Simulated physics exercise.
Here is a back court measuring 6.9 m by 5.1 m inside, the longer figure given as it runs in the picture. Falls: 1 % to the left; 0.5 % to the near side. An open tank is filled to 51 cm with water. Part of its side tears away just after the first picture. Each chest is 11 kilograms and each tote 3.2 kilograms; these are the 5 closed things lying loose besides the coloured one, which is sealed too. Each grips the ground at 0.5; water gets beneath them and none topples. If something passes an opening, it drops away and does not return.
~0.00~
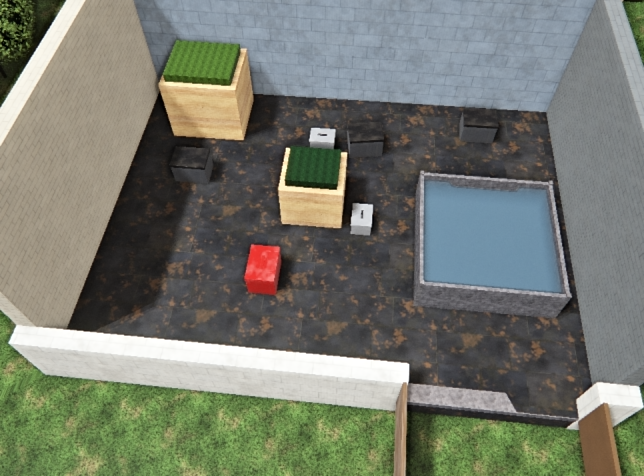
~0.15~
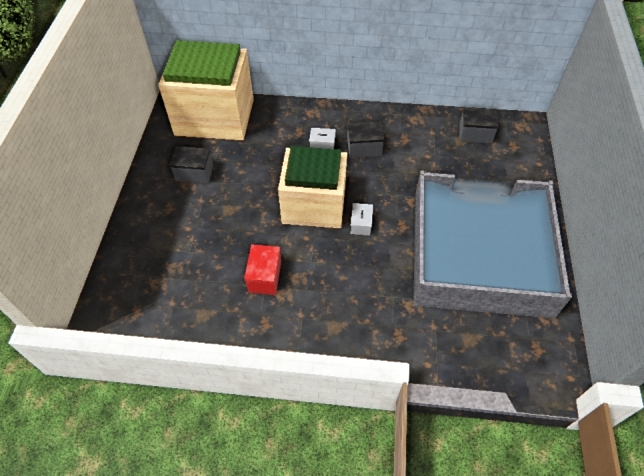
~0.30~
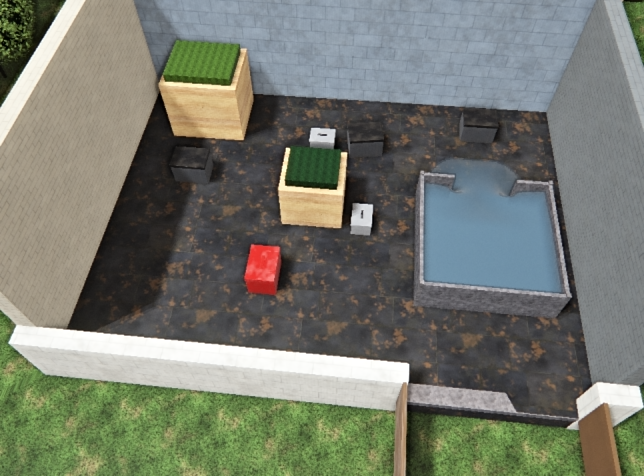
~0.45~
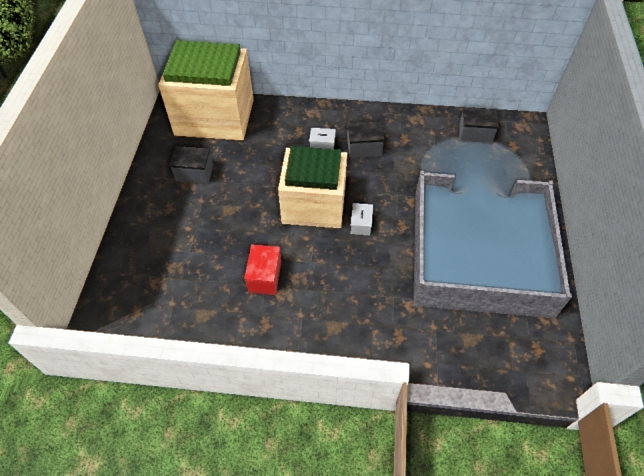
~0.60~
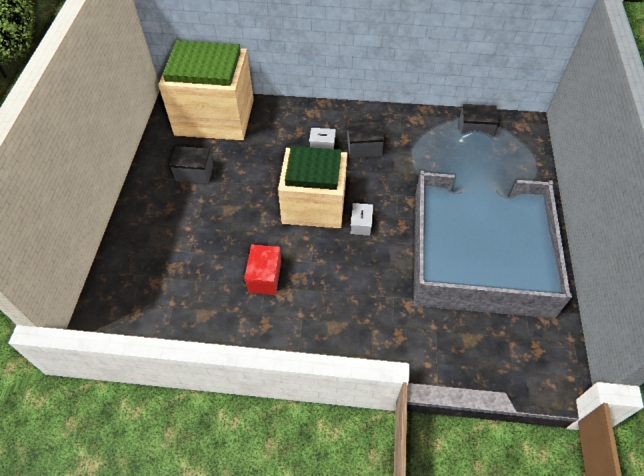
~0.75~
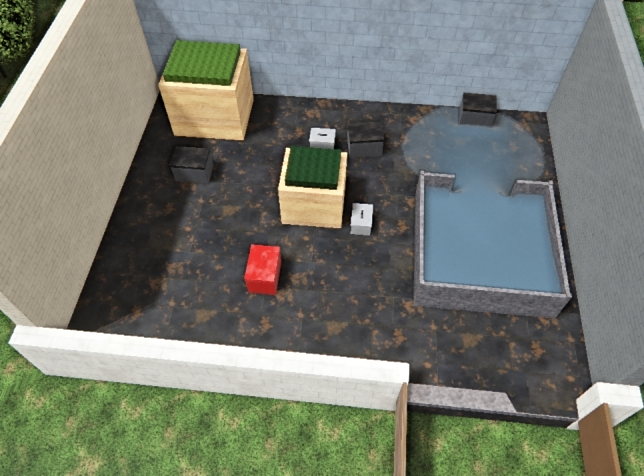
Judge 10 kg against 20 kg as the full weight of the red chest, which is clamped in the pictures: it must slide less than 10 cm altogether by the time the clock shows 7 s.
I'd say the lighter mass already keeps it put.
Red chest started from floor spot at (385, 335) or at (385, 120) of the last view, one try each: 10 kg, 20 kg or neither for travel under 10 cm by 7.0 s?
Taking the two tries in order, even the light one works and both fall short.
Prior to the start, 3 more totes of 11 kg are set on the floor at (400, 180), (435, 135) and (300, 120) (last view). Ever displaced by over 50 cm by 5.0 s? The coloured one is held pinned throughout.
Order as listed: Inside the limit, outside the limit, outside the limit.
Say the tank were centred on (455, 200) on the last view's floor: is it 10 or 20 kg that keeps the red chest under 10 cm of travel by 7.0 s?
Then, in short, the light one works.
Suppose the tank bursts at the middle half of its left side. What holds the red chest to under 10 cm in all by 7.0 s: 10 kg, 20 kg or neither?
Result: Neither option succeeds.
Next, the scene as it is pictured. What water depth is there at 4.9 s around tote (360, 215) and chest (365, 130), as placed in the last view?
Depth approx. 1 cm / 3 cm.
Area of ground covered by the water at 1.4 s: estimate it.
Near 9.0 m2 in all.
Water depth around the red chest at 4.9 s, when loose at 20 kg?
0 cm, roughly.
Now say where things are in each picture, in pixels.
In the first picture, the red chest at (263, 263), on the bottom; water covers 3.3 m2; 0 of 6 have shifted.
In the second picture, the red chest at (263, 263), on the bottom; water covers 3.8 m2; 0 of 6 have shifted.
In the third picture, the red chest at (263, 263) rests on the ground; water covers 4.4 m2; 0 of 6 have shifted.
In the fourth picture, the red chest at (263, 263), on the bottom; water covers 5.1 m2; 0 of 6 have shifted.
In the fifth picture, the red chest at (263, 263), on the bottom; 5.8 m2 under water; 1 of 6 have shifted.
In the sixth picture, the red chest at (263, 263) rests on the ground; water covers 6.7 m2; 1 of 6 have shifted.
After 1.4 s the red chest would be 0 cm from its start with 10 kg and 0 cm from its start with 20 kg; 0 cm of water round it then.
After 3.1 s the red chest would be 0 cm from its start with 10 kg and 0 cm from its start with 20 kg; 0 cm of water round it then.
After 4.9 s the red chest would be 0 cm from its start with 10 kg and 0 cm from its start with 20 kg; 0 cm of water round it then.
After 7.0 s the red chest would be 0 cm from its start with 10 kg and 0 cm from its start with 20 kg; 2 cm of water round it then.
